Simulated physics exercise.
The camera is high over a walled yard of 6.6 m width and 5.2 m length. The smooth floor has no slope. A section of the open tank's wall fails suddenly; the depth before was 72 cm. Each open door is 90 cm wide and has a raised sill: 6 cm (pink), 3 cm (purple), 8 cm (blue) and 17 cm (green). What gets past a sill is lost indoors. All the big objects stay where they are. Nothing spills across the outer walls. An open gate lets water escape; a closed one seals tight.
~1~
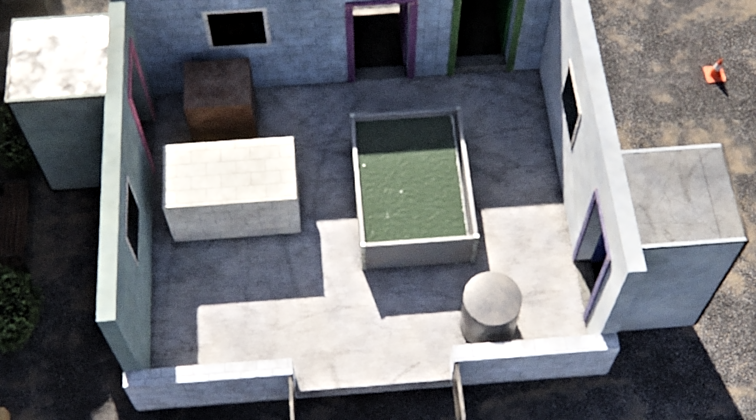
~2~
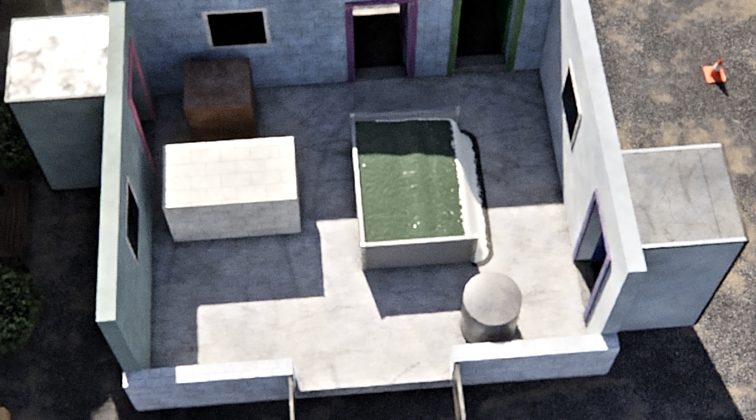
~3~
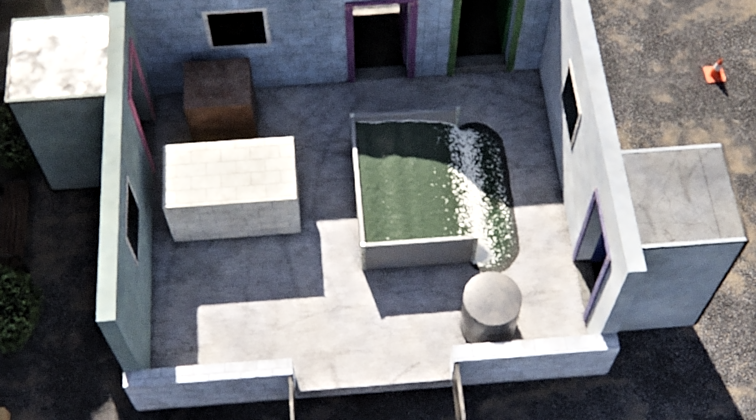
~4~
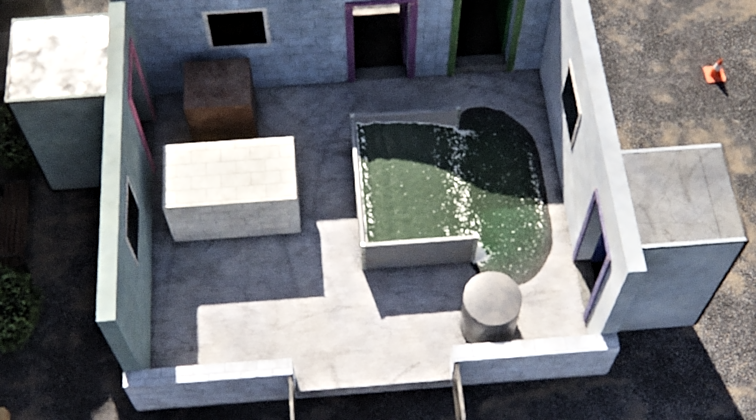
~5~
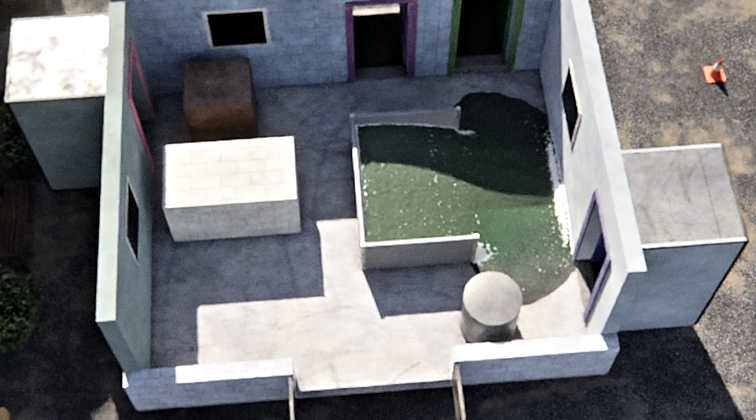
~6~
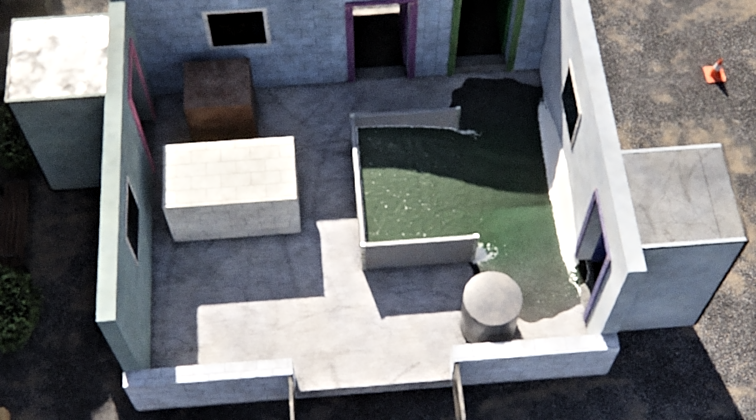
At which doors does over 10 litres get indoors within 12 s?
The water let in: At the pink door it goes over the limit; at the purple door it exceeds the limit; at the blue door it exceeds the limit; at the green door it passes the limit.
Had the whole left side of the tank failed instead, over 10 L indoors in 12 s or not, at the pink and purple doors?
Then: Pink above, purple above.
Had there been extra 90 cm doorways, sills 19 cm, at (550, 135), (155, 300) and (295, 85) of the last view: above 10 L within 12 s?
In turn: Past it, not over, not over.
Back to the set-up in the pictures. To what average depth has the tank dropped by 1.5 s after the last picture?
About 17 cm.
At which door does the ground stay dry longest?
It is the pink one.
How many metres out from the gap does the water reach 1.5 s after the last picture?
Some 3.2 m out.
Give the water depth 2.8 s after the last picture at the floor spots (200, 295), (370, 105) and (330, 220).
Roughly 0, 6 and 0 cm, in turn.
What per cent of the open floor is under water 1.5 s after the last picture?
About 35 per cent.
Then, 0.7 s after the last picture water covers 25 % of the floor and is deepest (50 cm) near (557, 197); pink door not reached, purple door not reached, blue door 22 cm at the sill, 23 L in, green door 10 cm at the sill, 0 L in.
Then, 1.5 s after the last picture water covers 35 % of the floor and is deepest (44 cm) near (535, 78); pink door not reached, purple door 4 cm at the sill, 0 L in, blue door 18 cm at the sill, 70 L in, green door 30 cm at the sill, 16 L in.
Then, 2.8 s after the last picture water covers 70 % of the floor and is deepest (29 cm) near (549, 356); pink door not reached, purple door 8 cm at the sill, 4 L in, blue door 22 cm at the sill, 119 L in, green door 23 cm at the sill, 75 L in.
Then, 6.3 s after the last picture water covers 95 % of the floor and is deepest (16 cm) near (151, 387); pink door 11 cm at the sill, 38 L in, purple door 6 cm at the sill, 26 L in, blue door 8 cm at the sill, 222 L in, green door 12 cm at the sill, 83 L in.
Then, 11.3 s after the last picture water covers 100 % of the floor and is deepest (11 cm) near (525, 358); pink door 8 cm at the sill, 65 L in, purple door 6 cm at the sill, 44 L in, blue door 9 cm at the sill, 226 L in, green door 8 cm at the sill, 83 L in.
